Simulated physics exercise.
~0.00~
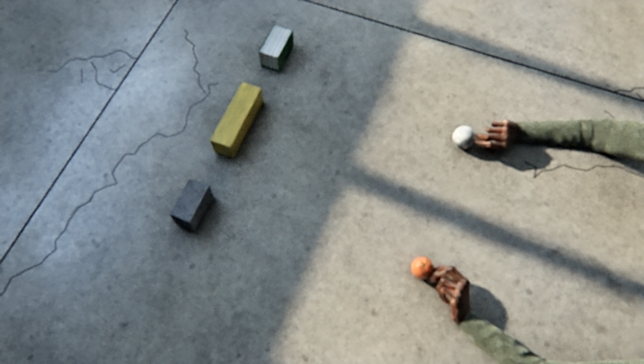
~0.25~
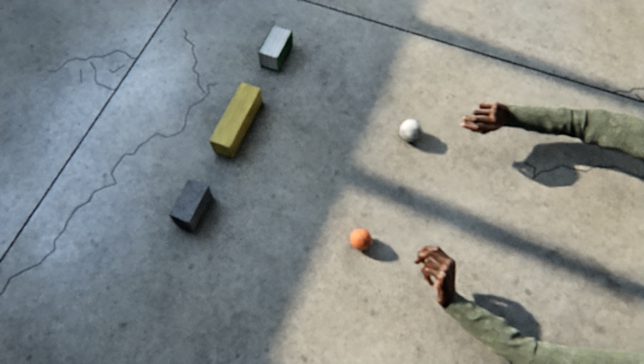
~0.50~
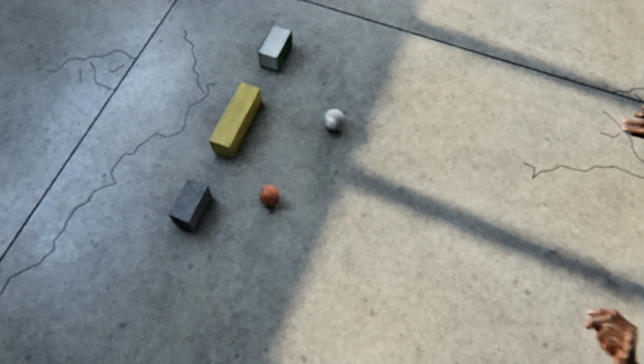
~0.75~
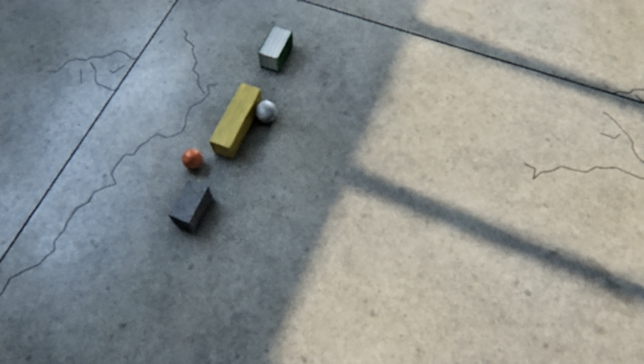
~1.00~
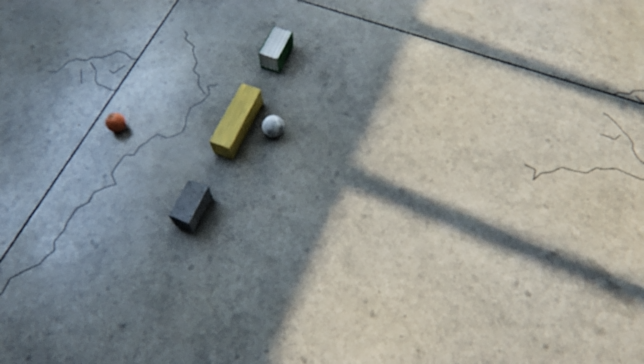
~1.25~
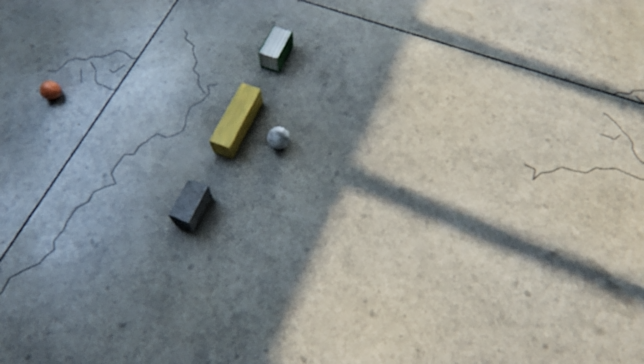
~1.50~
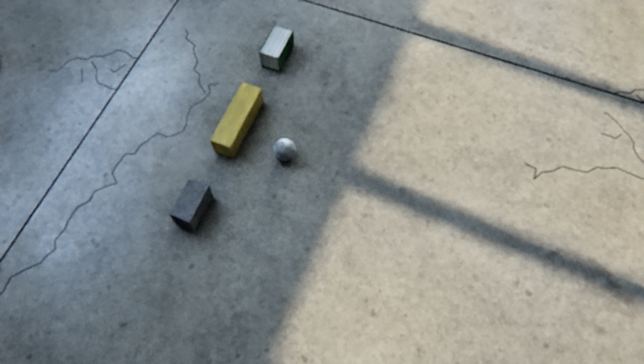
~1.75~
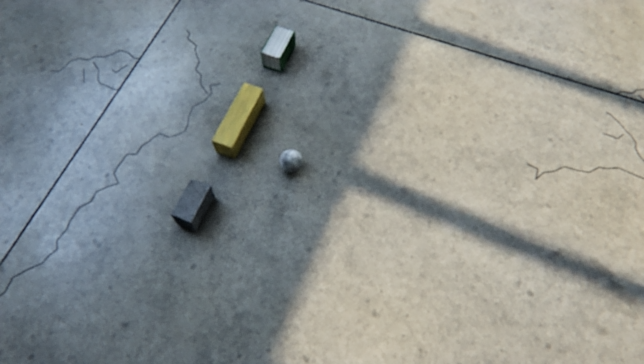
On a concrete floor, two hands release balls leftward, the orange one rolling between blocks, the white one bouncing off the yellow block.
